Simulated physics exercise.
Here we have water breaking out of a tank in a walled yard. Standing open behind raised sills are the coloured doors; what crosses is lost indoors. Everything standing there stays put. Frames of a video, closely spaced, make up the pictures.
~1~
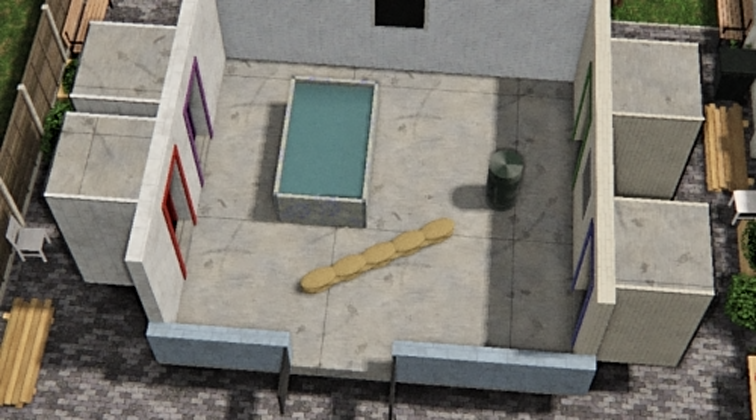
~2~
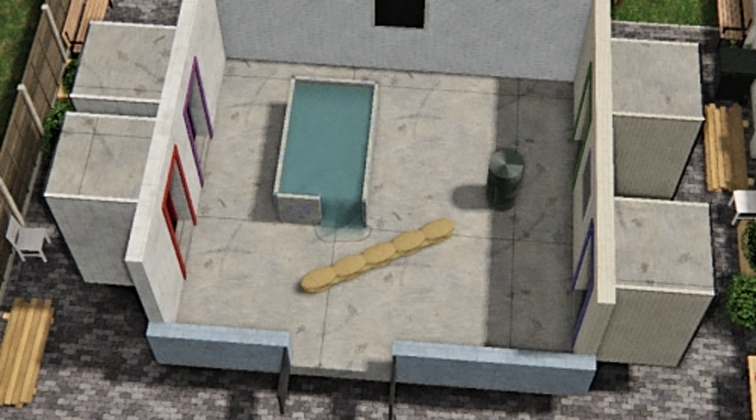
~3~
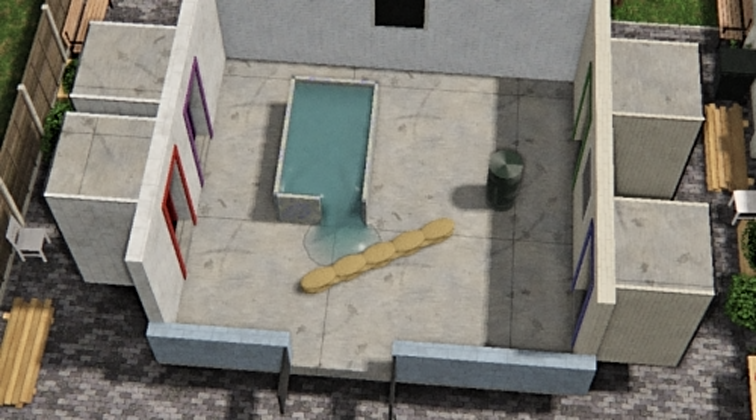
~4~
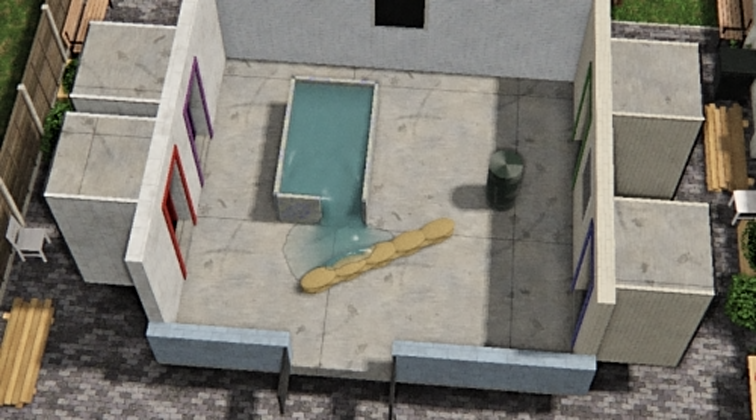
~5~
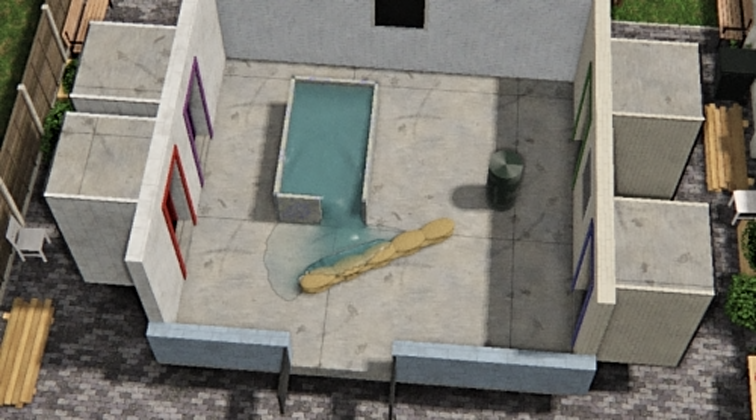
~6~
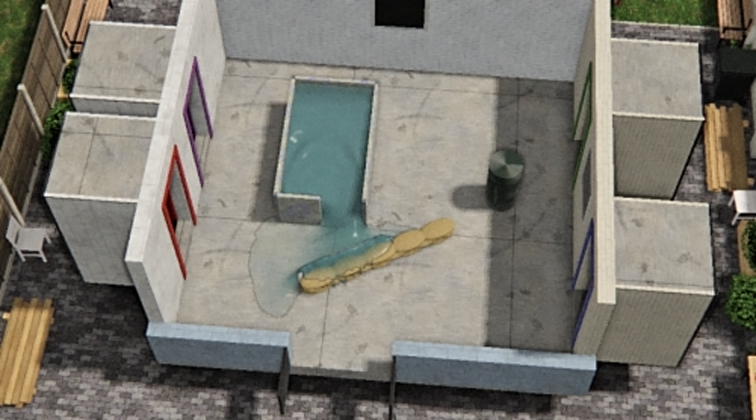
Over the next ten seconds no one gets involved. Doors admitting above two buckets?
Purple door not above, green door not above, red door not above, blue door not above.
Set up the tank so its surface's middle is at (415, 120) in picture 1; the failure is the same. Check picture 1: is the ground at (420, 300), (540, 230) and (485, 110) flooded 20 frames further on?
One after the other: Untouched, reached, untouched.
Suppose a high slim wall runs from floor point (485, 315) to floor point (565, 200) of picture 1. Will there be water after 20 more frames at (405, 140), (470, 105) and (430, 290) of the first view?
Taking the three spots in turn, they are inundated, inundated and unwetted.
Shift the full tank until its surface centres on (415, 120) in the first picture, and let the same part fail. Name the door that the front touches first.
Leading the way is the one in blue.
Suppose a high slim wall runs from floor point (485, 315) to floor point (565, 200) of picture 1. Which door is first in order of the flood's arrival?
First comes the one in red.
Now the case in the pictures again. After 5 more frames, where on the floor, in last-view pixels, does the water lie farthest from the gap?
I reckon the front has reached (173, 342) by then.
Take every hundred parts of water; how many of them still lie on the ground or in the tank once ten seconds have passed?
Roughly 92 parts in a hundred.
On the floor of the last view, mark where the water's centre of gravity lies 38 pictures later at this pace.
I'd point to (341, 203).
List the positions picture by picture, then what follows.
The first picture shows still water in the open tank at (328, 140).
In the second picture, the front is at (365, 235), out from the gap at (342, 215).
In the third picture, the front is at (329, 264), out from the gap at (342, 216).
In the fourth picture, water pours out at (342, 217) and has run to (302, 278).
In the fifth picture, the front is at (285, 293), out from the gap at (342, 216).
In the sixth picture, the front is at (268, 308), out from the gap at (342, 216).
A moment on, water covers 30 % of the floor; the purple door not reached, the green door not reached, the red door not reached, the blue door not reached.
Next, water covers 50 % of the floor; the purple door not reached, the green door not reached, the red door wet at the sill, nothing in, the blue door not reached.
Then, water covers 60 % of the floor; the purple door wet at the sill, nothing in, the green door not reached, the red door under two buckets in, the blue door wet at the sill, nothing in.
Later, water covers 90 % of the floor; the purple door wet at the sill, nothing in, the green door wet at the sill, nothing in, the red door under two buckets in, the blue door wet at the sill, nothing in.
In the end, water covers 95 % of the floor; the purple door wet at the sill, nothing in, the green door wet at the sill, nothing in, the red door under two buckets in, the blue door wet at the sill, nothing in.
